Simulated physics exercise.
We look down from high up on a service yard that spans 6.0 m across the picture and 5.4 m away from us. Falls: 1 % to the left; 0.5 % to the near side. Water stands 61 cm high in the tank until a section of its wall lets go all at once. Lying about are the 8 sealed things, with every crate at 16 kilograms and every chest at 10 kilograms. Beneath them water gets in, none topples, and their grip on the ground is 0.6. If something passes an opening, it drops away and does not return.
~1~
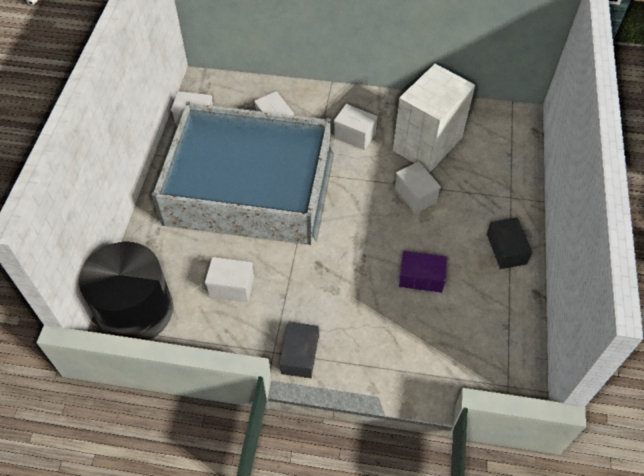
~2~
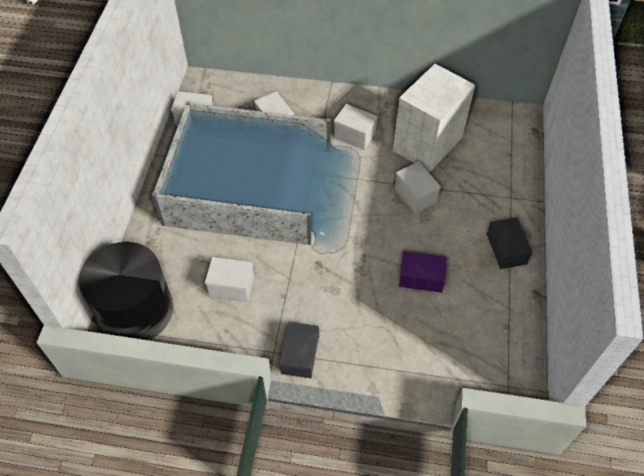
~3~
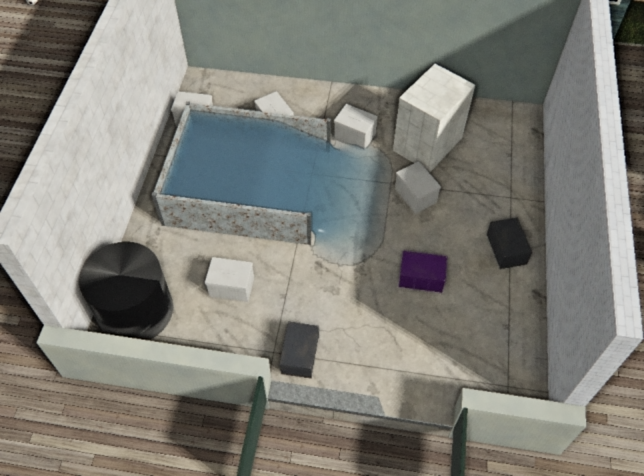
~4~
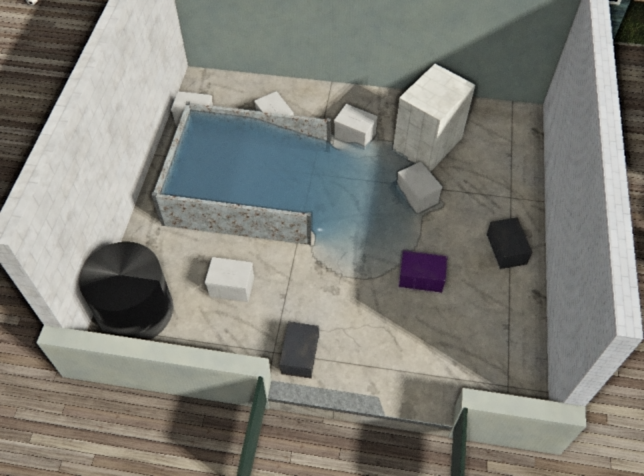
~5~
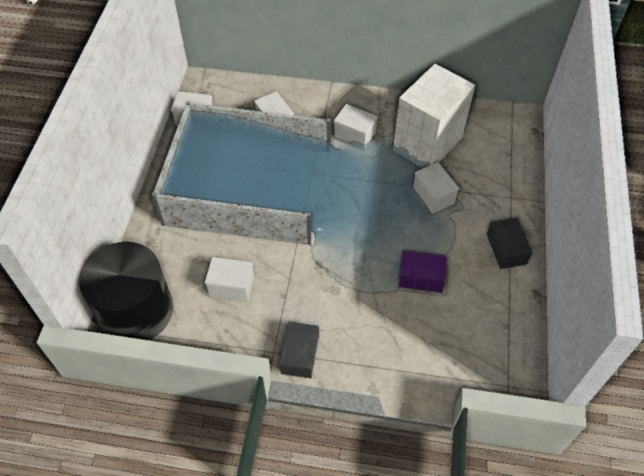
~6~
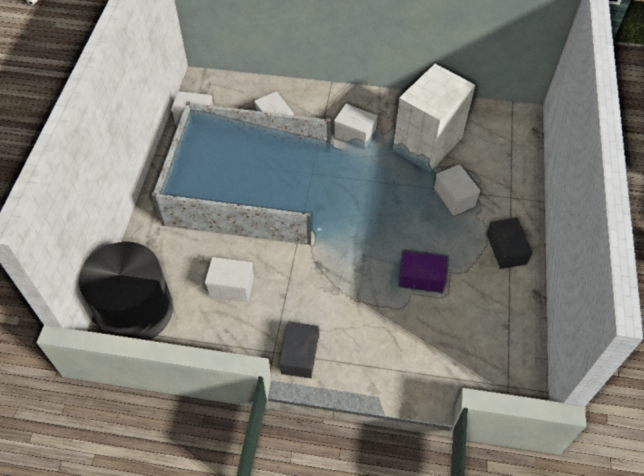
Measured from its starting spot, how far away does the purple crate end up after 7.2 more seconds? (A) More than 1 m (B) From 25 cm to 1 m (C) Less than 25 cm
More than 1 m.
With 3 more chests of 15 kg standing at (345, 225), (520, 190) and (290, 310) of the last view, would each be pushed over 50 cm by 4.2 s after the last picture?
Order as asked - farther, farther, not as far.
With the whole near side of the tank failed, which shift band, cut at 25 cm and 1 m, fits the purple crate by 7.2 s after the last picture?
My answer is that the purple crate edges over slightly.
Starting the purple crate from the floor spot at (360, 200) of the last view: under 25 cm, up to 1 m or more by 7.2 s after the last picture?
I'd say it lands far off.
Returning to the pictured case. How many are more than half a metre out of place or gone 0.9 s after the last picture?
I get 2.
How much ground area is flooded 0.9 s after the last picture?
My estimate is roughly 16 m2.
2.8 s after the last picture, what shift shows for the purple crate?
Shift by then: About 150 cm.
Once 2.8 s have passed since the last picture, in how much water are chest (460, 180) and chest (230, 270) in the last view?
Depths: Near 15 cm, then near 0 cm.
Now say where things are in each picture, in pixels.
The purple crate at (424, 266), on the bottom; water covers 3.6 m2; 0 of 8 have shifted, in the first frame.
The purple crate at (424, 266) rests on the ground; water covers 4.5 m2; 0 of 8 have shifted, in the second frame.
The purple crate at (424, 266), on the bottom; 5.6 m2 under water; 0 of 8 have shifted, in the third frame.
The purple crate at (424, 266) rests on the ground; water covers 6.8 m2; 0 of 8 have shifted, in the fourth frame.
The purple crate at (424, 266), on the bottom; 7.8 m2 under water; 1 of 8 have shifted, in the fifth frame.
The purple crate at (424, 266) rests on the ground; 8.9 m2 under water; 1 of 8 have shifted, in the sixth frame.
Then, 0.9 s after the last picture the purple crate is near (468, 299), 0.7 m from its start, aground; 0 of 8 are out; 2 afloat.
Then, 2.8 s after the last picture the purple crate is near (421, 380), 1.7 m from its start, aground; 0 of 8 are out; 2 afloat.
Then, 4.8 s after the last picture the purple crate has gone out; 1 of 8 are out; 2 afloat.
Then, 7.2 s after the last picture the purple crate has gone out; 1 of 8 are out; 6 afloat.
